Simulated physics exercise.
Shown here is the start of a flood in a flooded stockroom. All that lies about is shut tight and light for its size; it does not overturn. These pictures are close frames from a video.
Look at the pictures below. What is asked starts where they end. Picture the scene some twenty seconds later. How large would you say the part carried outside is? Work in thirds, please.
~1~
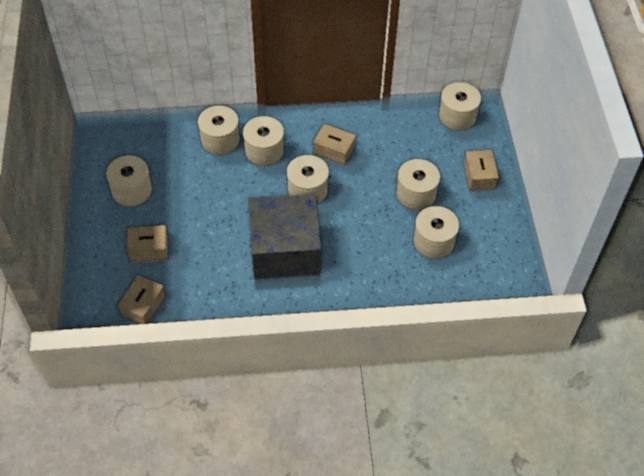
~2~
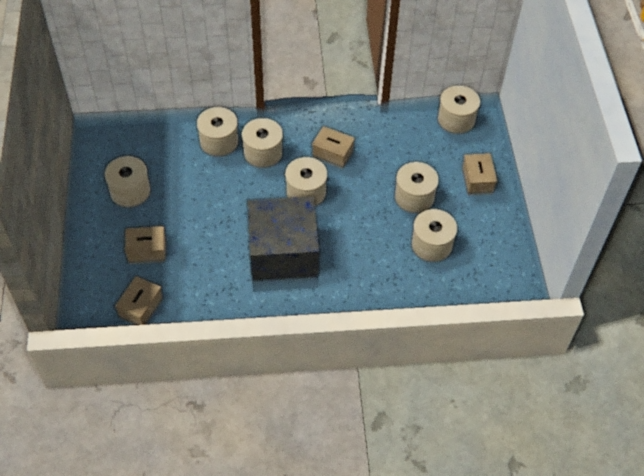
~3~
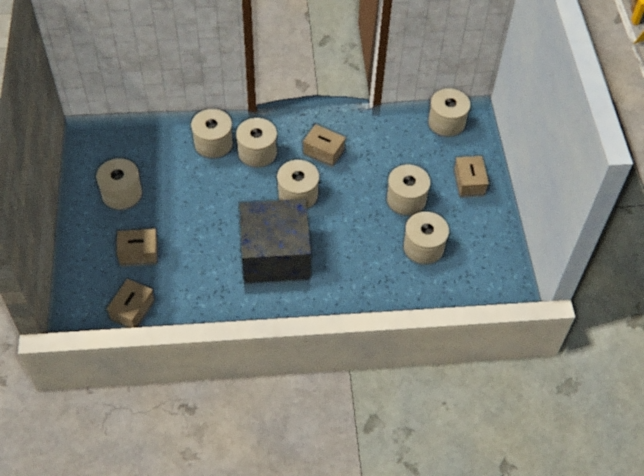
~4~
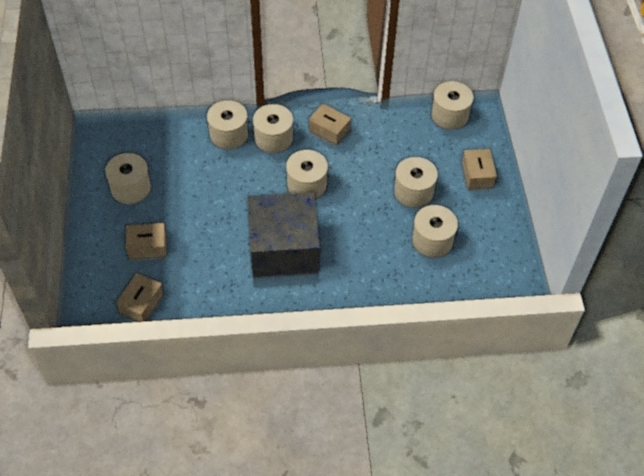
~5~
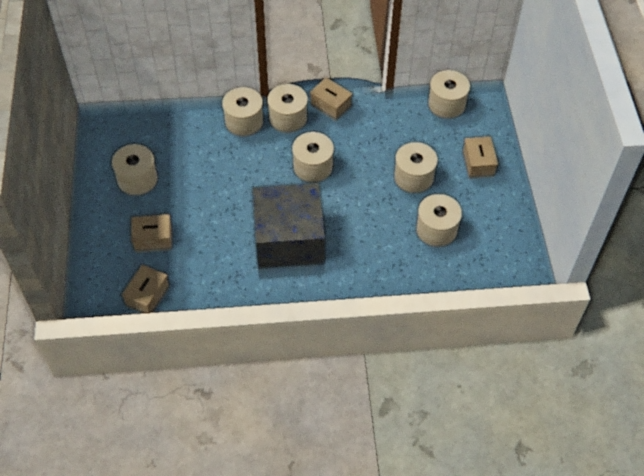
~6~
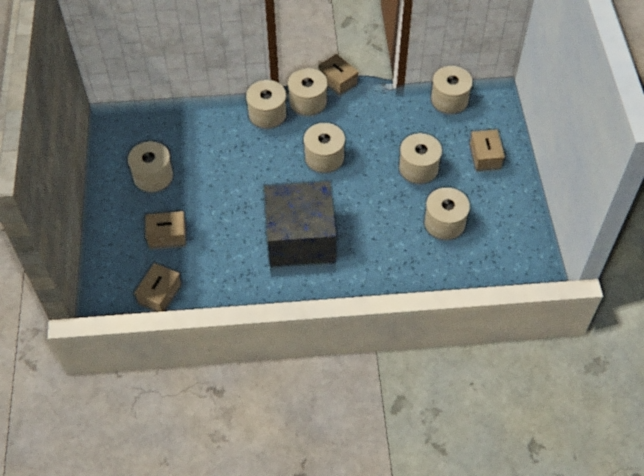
Two thirds and up.
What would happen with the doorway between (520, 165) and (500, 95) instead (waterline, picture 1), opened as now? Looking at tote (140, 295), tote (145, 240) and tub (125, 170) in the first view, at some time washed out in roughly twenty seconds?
One after the other: Kept in, still in, stays.
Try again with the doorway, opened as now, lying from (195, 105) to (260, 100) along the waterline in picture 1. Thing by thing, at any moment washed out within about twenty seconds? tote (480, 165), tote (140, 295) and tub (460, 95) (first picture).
Lab log - 1: Retained; 2: Retained; 3: Retained.
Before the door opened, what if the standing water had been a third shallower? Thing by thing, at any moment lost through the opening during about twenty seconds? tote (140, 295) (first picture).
That object is never lost.
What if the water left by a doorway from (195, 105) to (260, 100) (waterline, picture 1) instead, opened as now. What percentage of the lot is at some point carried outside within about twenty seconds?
Some 60 per cent of the lot.
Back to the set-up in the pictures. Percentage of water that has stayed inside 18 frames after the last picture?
60 %.
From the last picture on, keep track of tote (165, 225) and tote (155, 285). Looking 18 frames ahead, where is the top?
Roughly (210, 177) for one and (178, 267) for the other.
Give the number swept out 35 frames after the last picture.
I get 9.
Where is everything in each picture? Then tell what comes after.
A tote at (335, 139), afloat; a tub at (263, 132) floats; 0 of 11 have shifted, in the first frame.
A tote at (334, 141) floats; a tub at (262, 134), afloat; 0 of 11 have shifted, in the second frame.
A tote at (324, 139), afloat, close to its start; a tub at (257, 133), afloat, close to its start; 2 of 11 have shifted, in the third frame.
A tote at (330, 119), afloat, a stride from its start; a tub at (273, 119), afloat, close to its start; 5 of 11 have shifted, in the fourth frame.
A tote at (331, 93), afloat, a stride from its start; a tub at (288, 99), afloat, a stride from its start; 7 of 11 have shifted, in the fifth frame.
A tote at (338, 69) floats, a stride from its start; a tub at (308, 83), afloat, a stride from its start; 9 of 11 have shifted, in the sixth frame.
A moment on, 3 of 11 are out; 8 afloat.
Next, 6 of 11 are out; 5 afloat.
Later, 9 of 11 are out; 2 afloat.
In the end, 10 of 11 are out; 1 afloat.
